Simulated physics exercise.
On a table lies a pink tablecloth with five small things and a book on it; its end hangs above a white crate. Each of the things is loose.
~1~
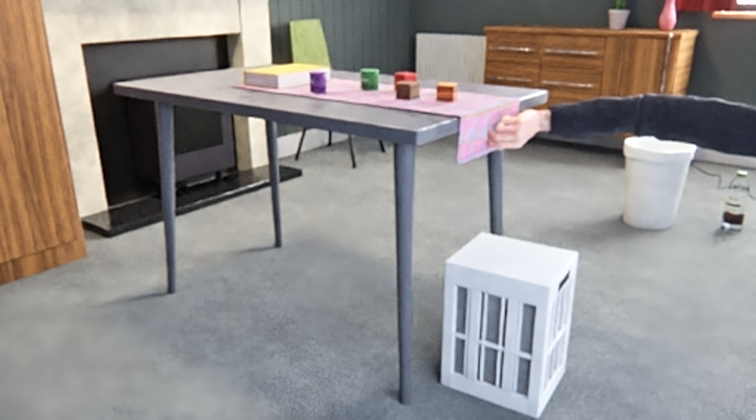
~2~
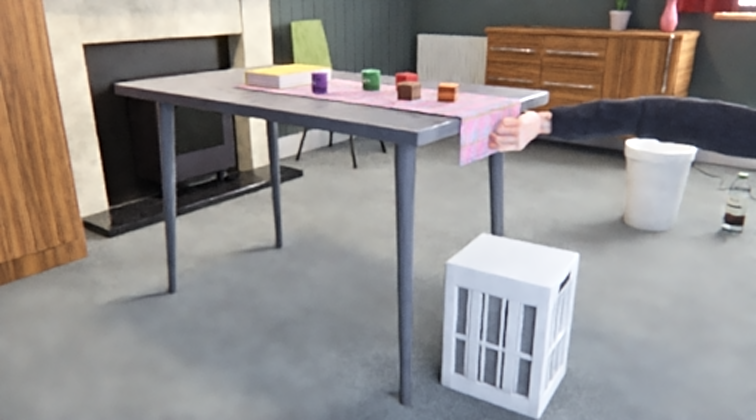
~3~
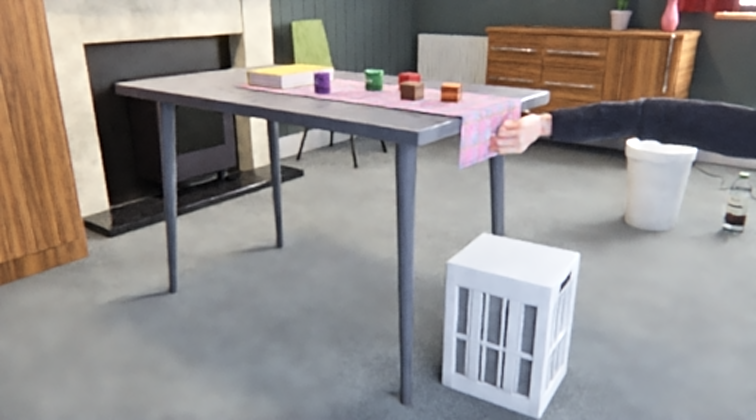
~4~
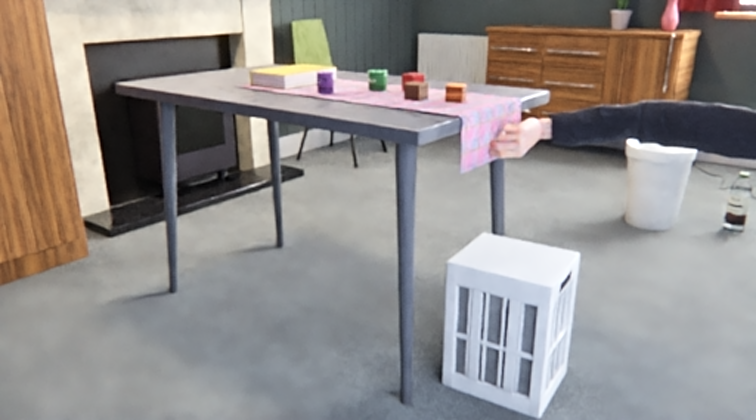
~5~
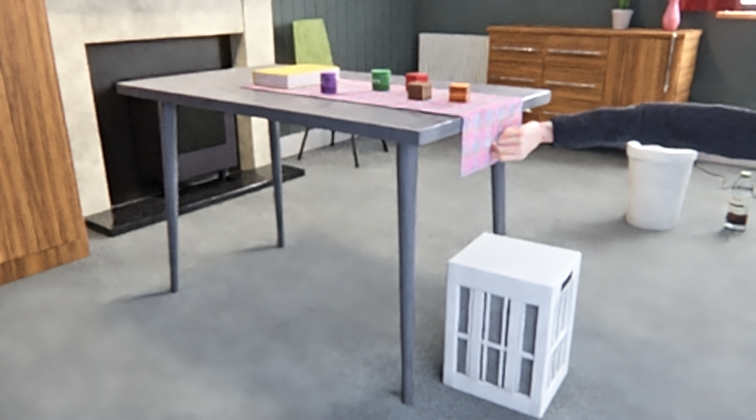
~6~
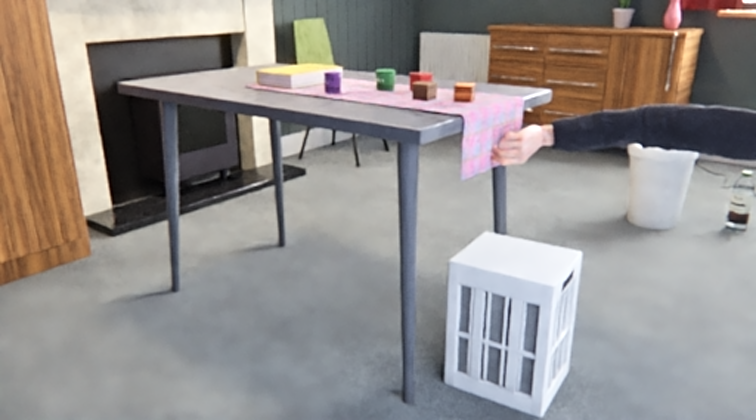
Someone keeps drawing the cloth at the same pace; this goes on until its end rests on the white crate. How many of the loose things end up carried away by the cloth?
The cloth carries away two.
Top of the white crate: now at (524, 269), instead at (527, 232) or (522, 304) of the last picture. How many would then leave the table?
Over the edge: 1, then 3.
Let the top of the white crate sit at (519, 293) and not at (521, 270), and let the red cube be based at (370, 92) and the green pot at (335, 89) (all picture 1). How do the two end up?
Result: Red cube still there, green pot still there.
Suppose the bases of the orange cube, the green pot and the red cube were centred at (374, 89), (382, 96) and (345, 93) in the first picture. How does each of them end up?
The orange cube will stay where it is, the green pot will stay where it is, and the red cube will stay where it is.
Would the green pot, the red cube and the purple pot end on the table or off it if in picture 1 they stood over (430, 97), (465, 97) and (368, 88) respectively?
Green pot dropped, red cube dropped, purple pot kept.
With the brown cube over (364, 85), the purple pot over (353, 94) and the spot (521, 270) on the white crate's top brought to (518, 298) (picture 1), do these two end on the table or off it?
Brown cube: Safe; purple pot: Safe.
Soon after, hem near (493, 188); all still up.
Then, hem near (492, 218); orange cube gone.
Further on, hem on the crate; orange cube and brown cube gone.
At rest, hem on the crate; orange cube and brown cube gone. Over the edge go two.
